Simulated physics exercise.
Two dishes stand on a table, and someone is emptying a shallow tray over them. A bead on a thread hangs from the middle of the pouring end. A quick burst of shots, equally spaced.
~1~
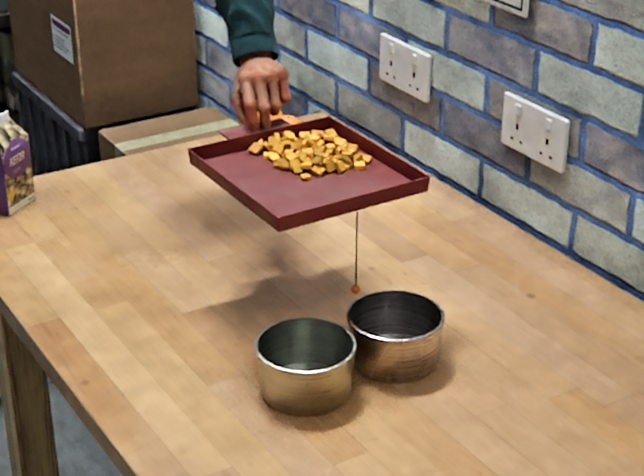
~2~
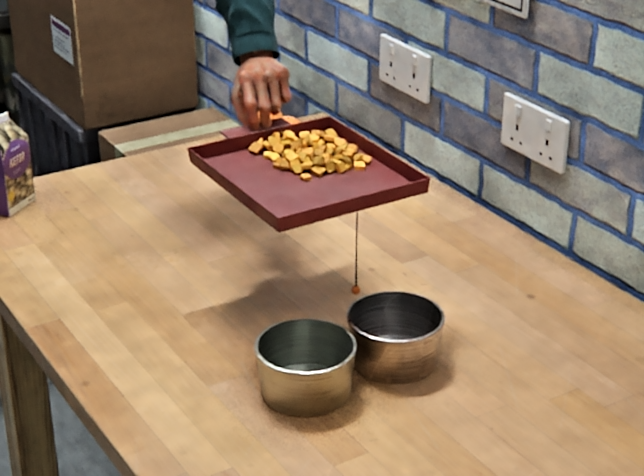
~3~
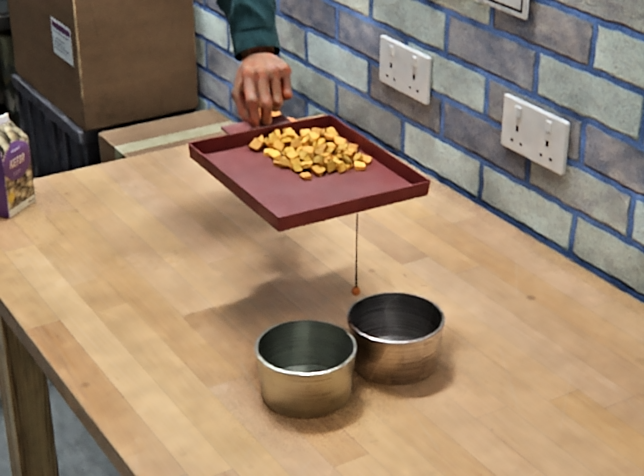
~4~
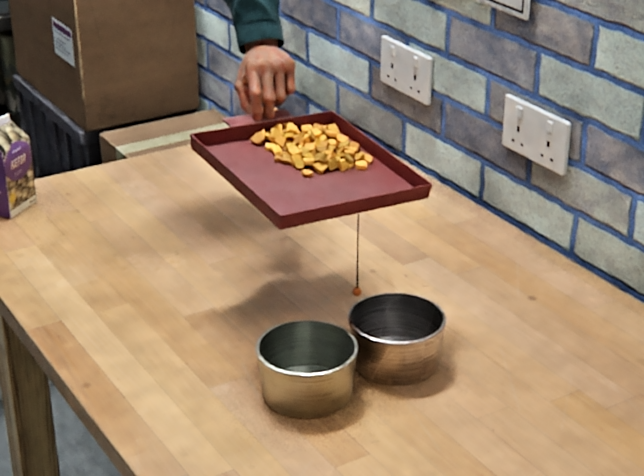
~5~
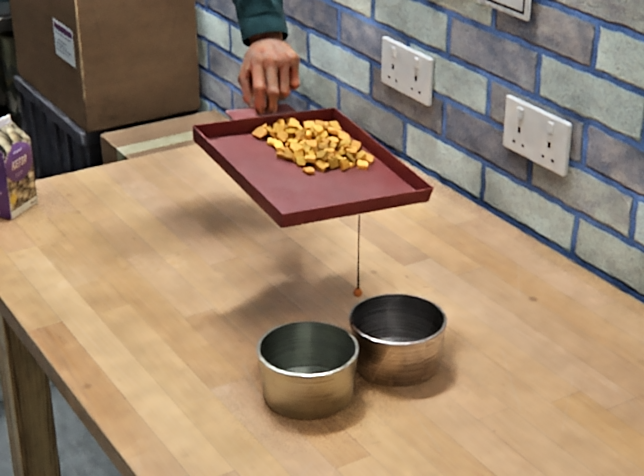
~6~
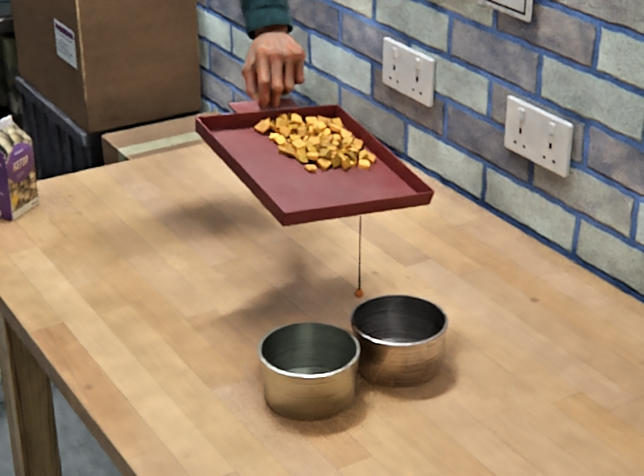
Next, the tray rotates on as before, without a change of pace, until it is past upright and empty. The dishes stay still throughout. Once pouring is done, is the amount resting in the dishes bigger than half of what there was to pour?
No, it is under half.
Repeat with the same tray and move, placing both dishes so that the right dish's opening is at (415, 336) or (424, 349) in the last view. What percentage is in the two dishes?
0 and 0 %.
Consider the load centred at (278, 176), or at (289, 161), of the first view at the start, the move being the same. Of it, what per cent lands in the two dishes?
From the first start you get 10 in a hundred, from the second 10 in a hundred.
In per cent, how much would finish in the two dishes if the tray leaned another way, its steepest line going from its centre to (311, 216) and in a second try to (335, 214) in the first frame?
I'd expect around 50 in a hundred first and around 90 in a hundred second.
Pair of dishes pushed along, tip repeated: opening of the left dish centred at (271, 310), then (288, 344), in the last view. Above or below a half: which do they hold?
Result - try one, below the halfway mark; try two, below the halfway mark.
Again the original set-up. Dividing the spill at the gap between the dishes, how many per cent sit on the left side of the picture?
Estimate: About 0 in every hundred.
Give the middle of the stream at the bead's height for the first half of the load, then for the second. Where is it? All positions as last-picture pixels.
(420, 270), then (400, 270).
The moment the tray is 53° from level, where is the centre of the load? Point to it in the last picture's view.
(390, 172).
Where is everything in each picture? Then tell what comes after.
In the first picture, corners of the pouring end at (279, 216) and (428, 176), level; middle of the load at (308, 153), cereal squares; left dish at (332, 386); right dish at (423, 354); bead on its thread at (356, 289).
In the second picture, corners of the pouring end at (279, 217) and (428, 178), level; middle of the load at (308, 153).
In the third picture, corners of the pouring end at (279, 216) and (428, 181), tipped barely, lowest at the right corner; middle of the load at (309, 152).
In the fourth picture, corners of the pouring end at (282, 214) and (430, 184), tipped a little, lowest at the right corner; middle of the load at (310, 148).
In the fifth picture, corners of the pouring end at (284, 213) and (431, 187), tipped a little, lowest at the right corner; middle of the load at (312, 145).
In the sixth picture, corners of the pouring end at (286, 211) and (433, 191), tipped a little, lowest at the right corner; middle of the load at (315, 142); left dish at (335, 391); right dish at (426, 359).
Soon after the last picture, tray tipped steeply; all on the tray.
A little later, tray tipped right over; about two thirds on the tray; a stray few in the right dish; about a quarter outside both; a stray few in the air.
Later still, tray tipped past a quarter turn; a stray few in the right dish; nearly all outside both.
At rest, tray tipped past a quarter turn; none in the left dish; a stray few in the right dish; nearly all outside both.
